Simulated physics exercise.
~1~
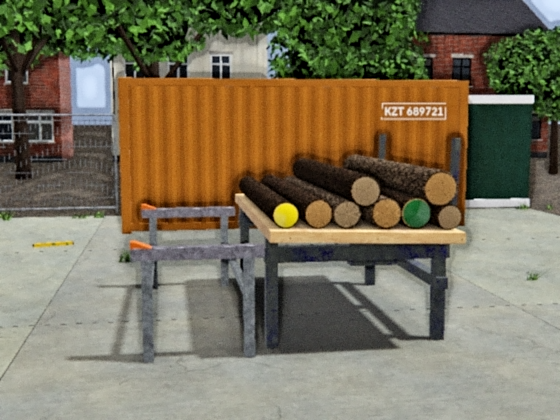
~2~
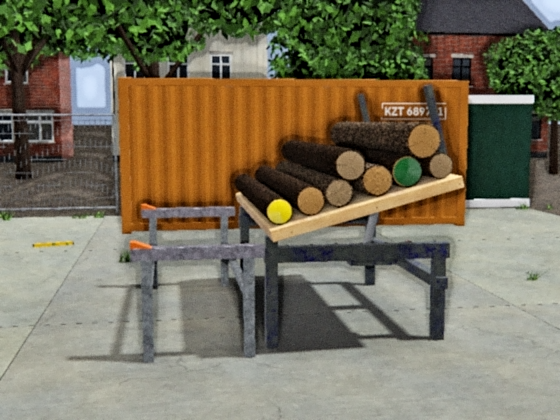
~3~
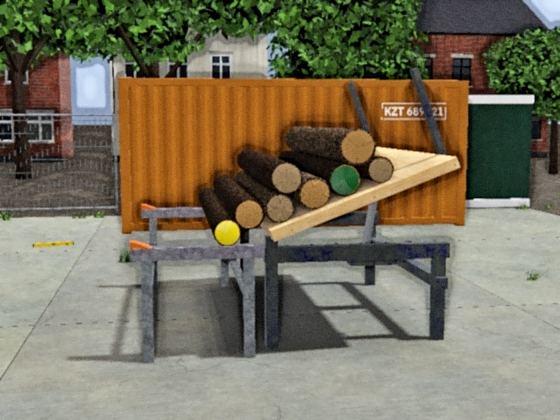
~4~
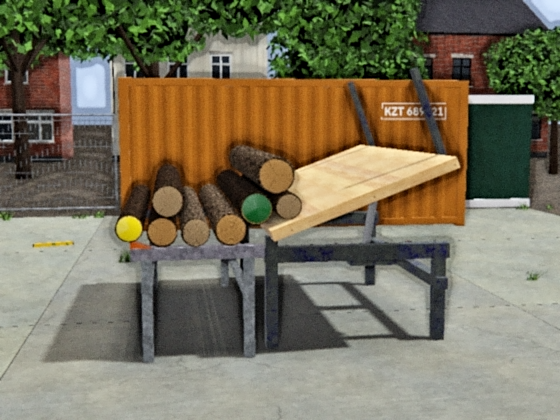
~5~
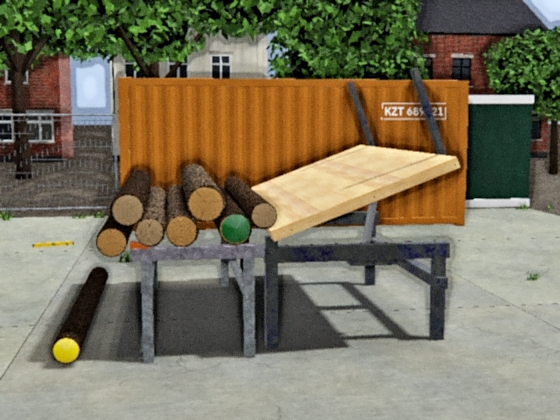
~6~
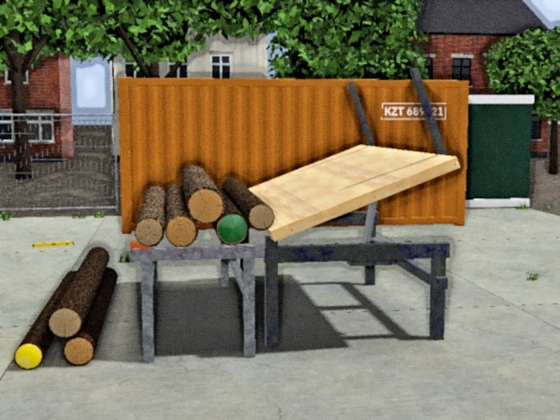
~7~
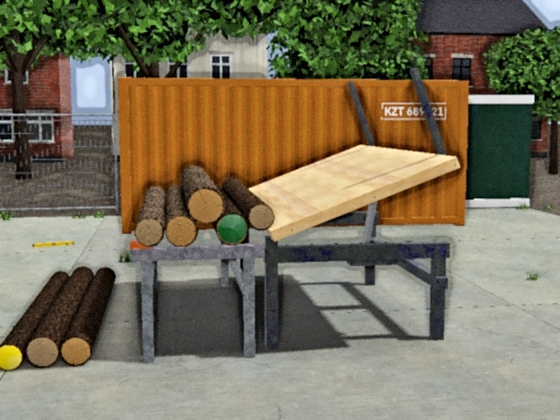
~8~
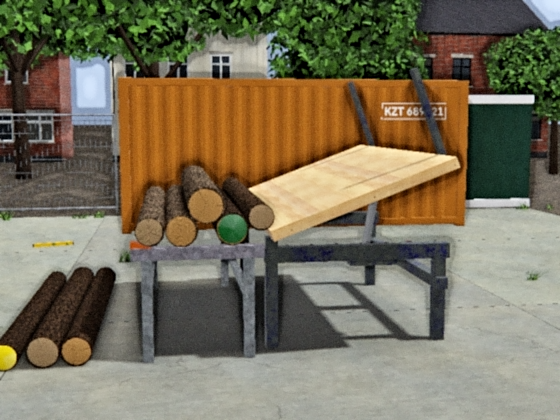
A wooden deck tips left, rolling logs onto a rack, and three fall to the ground.
